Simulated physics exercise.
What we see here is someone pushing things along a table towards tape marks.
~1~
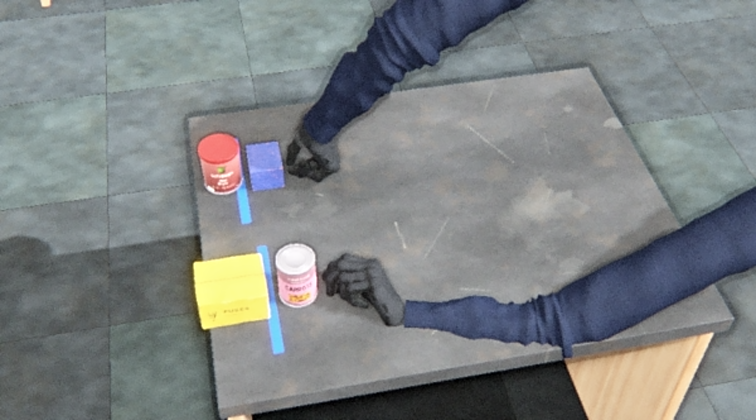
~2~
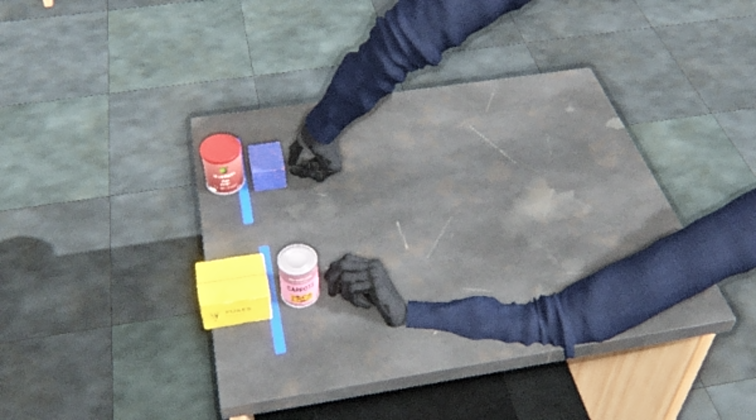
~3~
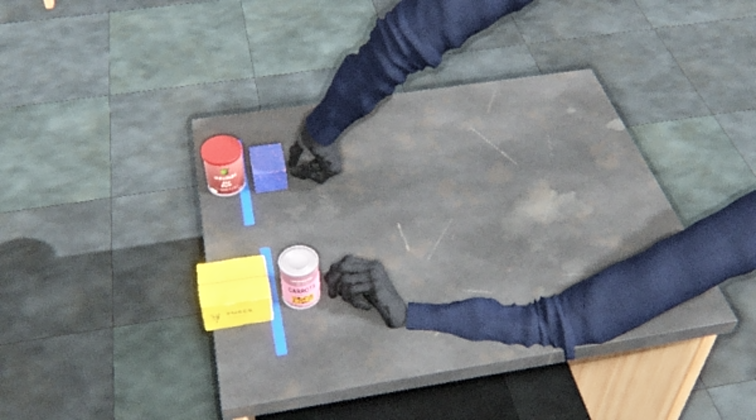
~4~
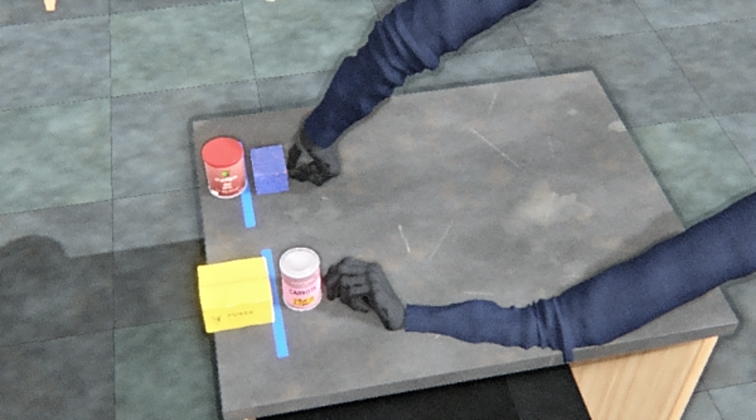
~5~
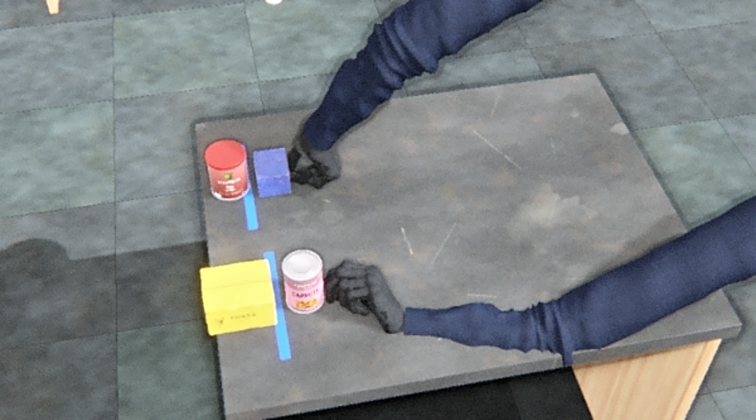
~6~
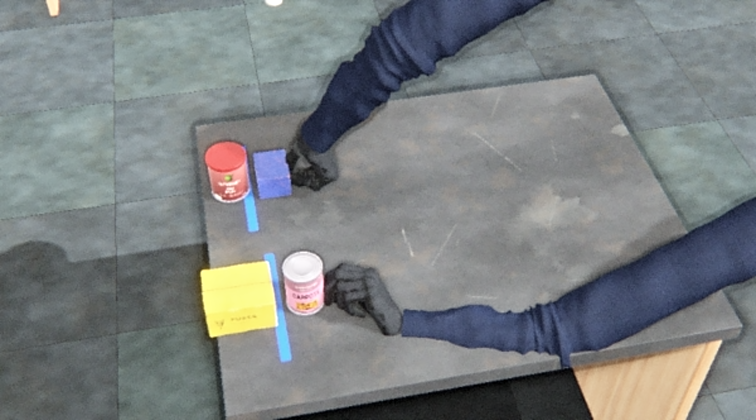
At first, two dark-gloved hands rest on a gray table beside a blue block and a pink tin, with a red tin and a yellow box to their left near blue tape strips. The hands barely move, and the objects keep their arrangement as the whole view shifts very slightly.
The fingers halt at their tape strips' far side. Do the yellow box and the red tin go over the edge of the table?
In order: The yellow box leaves the tabletop, the red tin leaves the tabletop.
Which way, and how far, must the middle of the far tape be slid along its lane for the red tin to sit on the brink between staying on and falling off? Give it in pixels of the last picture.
I'd put it at roughly 12 pixels, moving right.
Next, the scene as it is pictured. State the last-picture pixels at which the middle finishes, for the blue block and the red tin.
Final centres, approx.: First (226, 181), second (99, 414).
Then, 1.52 s after the last picture, yellow box on its side near (188, 347); red tin tipped 33° from how it was near (179, 187).
Then, 1.76 s after the last picture, yellow box down below; red tin falling near (160, 291).
At rest, the yellow box drops to the floor; the red tin drops to the floor, near (99, 415).
